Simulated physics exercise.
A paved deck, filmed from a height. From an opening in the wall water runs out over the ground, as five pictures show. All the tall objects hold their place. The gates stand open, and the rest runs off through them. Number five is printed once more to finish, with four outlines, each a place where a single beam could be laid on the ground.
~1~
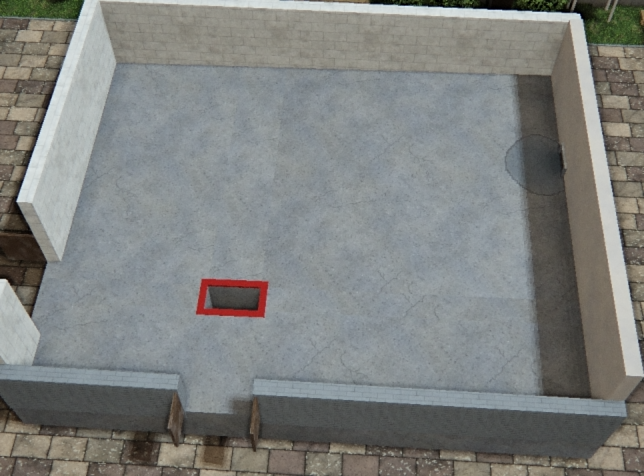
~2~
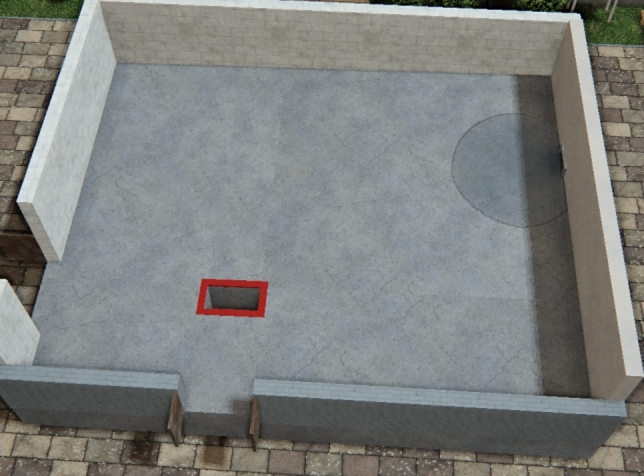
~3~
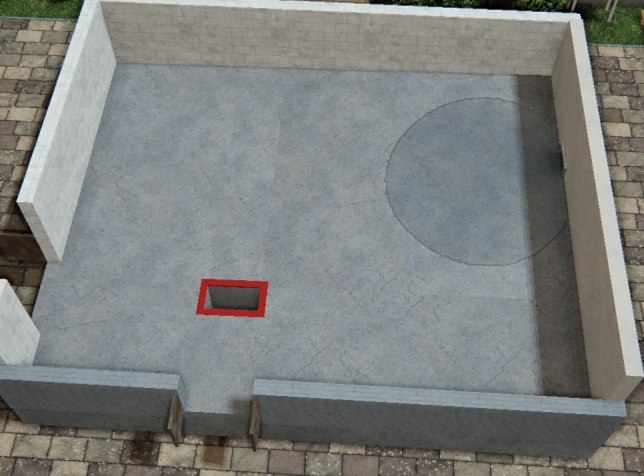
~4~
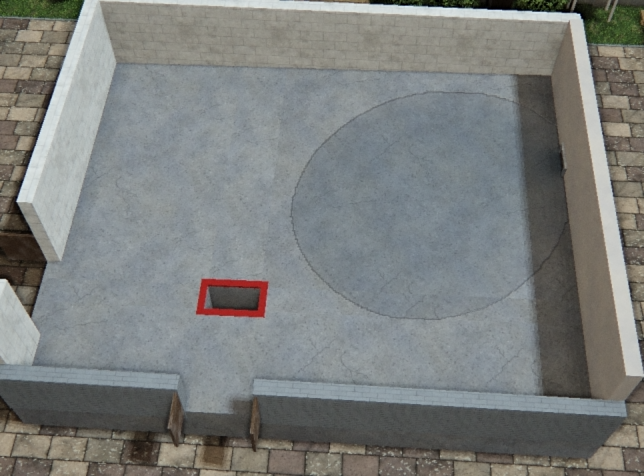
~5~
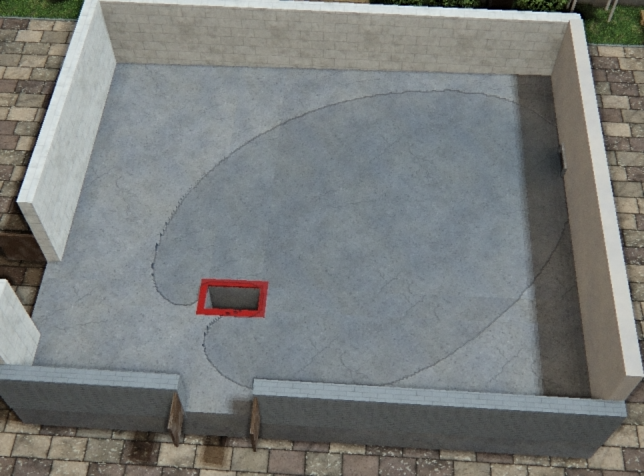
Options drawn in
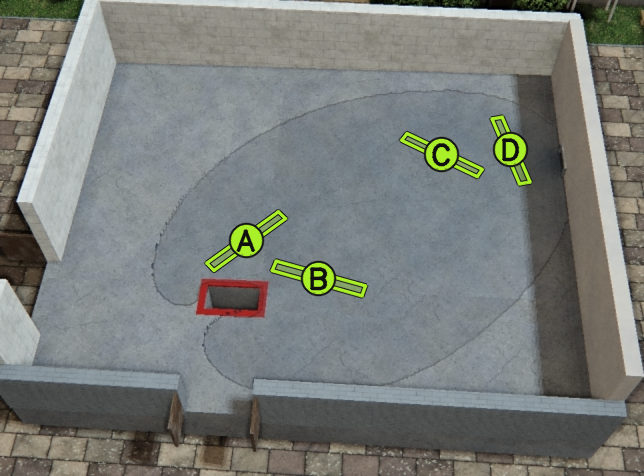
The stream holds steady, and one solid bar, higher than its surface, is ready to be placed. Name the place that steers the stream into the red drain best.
The best spot is A.
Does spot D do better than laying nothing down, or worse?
It is worse.
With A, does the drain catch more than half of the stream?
No.
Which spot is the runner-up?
C it is.
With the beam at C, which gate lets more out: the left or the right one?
The left one.
In lime, A from (210, 266) to (281, 215); B from (274, 265) to (363, 290); C from (404, 136) to (479, 172); D from (497, 118) to (524, 182).
Choosing A, about 30 % of the stream goes into the red drain, about 70 % out by the gates.
Choosing B, about 6 % of the stream goes into the red drain, about 94 % out by the gates.
Choosing C, about 14 % of the stream goes into the red drain, about 85 % out by the gates.
Choosing D, about 9 % of the stream goes into the red drain, about 90 % out by the gates.
